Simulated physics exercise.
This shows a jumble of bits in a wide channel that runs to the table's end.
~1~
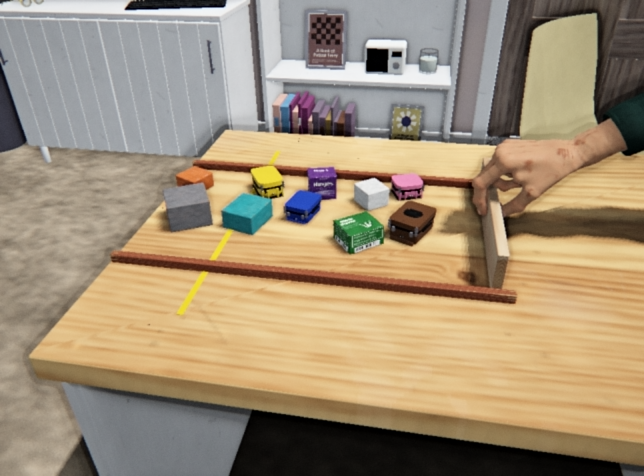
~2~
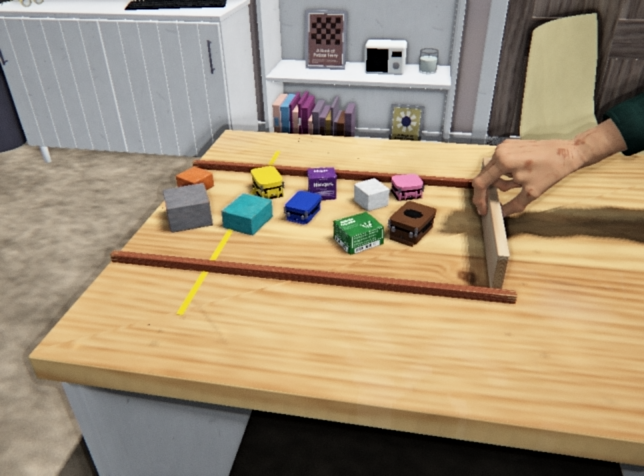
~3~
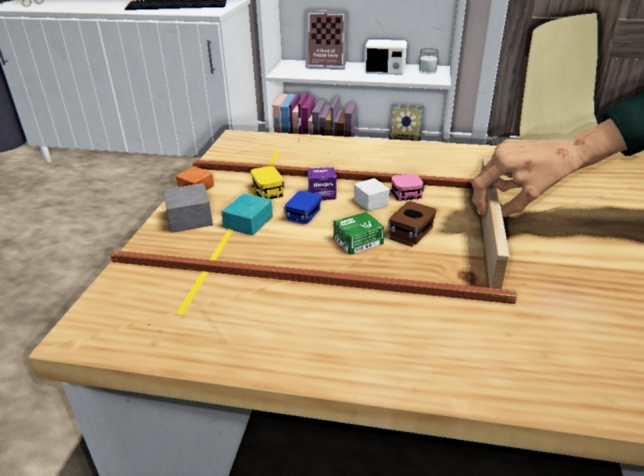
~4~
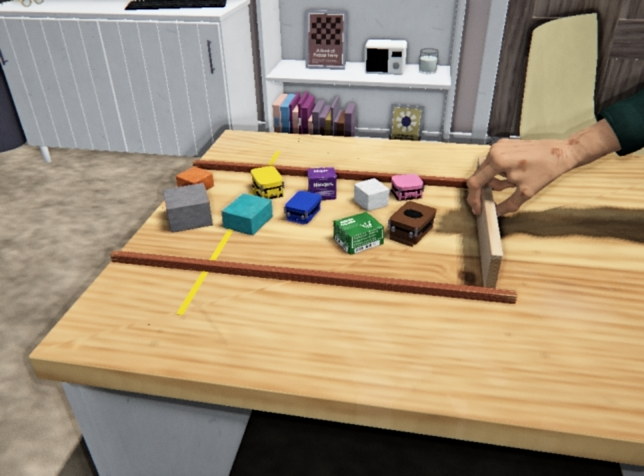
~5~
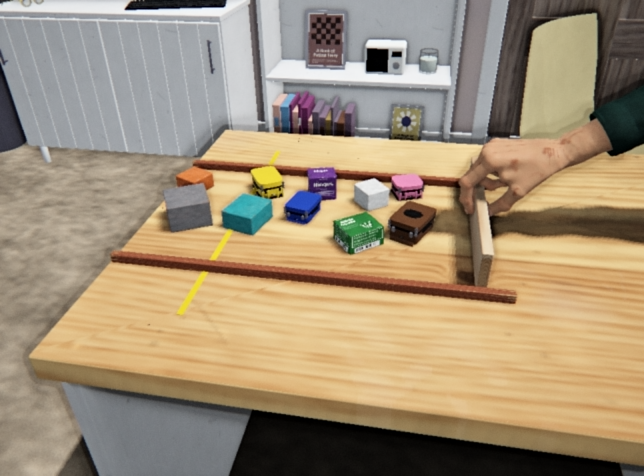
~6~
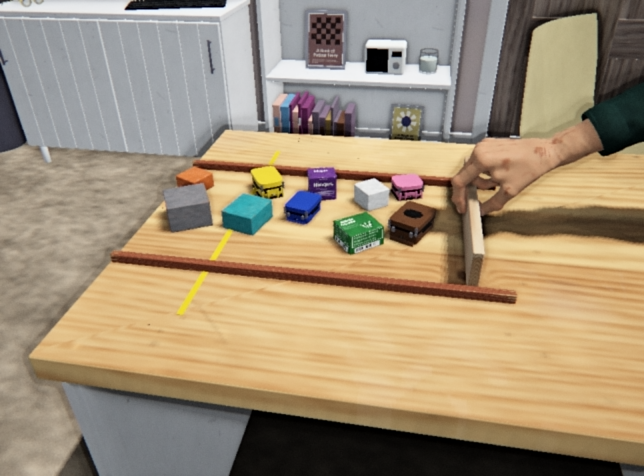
A hand at the right grips an upright wooden board on a pale wood table, seen from slightly above in a room with white cabinets and a shelf. Between two reddish-brown strips sit orange, grey, turquoise, yellow, blue, purple, white, green, pink and brown blocks and boxes, with yellow tape at the left. The hand slides the board slightly left while the blocks and camera stay still.
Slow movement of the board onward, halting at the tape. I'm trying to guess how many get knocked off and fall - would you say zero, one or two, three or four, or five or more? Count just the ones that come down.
It ends with a lone piece or a pair gone from the top.
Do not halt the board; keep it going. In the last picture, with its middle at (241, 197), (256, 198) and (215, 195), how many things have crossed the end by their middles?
In order, that gives 2, then 1, then 3.
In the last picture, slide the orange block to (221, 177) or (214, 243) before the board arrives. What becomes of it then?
One after the other: It ends up falling; it keeps its spot.
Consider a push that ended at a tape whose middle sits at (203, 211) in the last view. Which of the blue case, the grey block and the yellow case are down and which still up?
Blue case stays put, grey block goes off, yellow case goes off.
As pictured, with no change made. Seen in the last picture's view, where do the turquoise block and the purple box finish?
The turquoise block ends at (170, 212) and the purple box at (218, 174).
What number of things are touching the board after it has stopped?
All in all, 4.
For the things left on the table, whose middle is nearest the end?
Yellow case.
Soon after, none off yet; orange block at rest near (195, 181); grey block at rest near (188, 207); turquoise block at rest near (248, 214).
In the end, the number that fall off is one or two; gone, grey block and orange block.
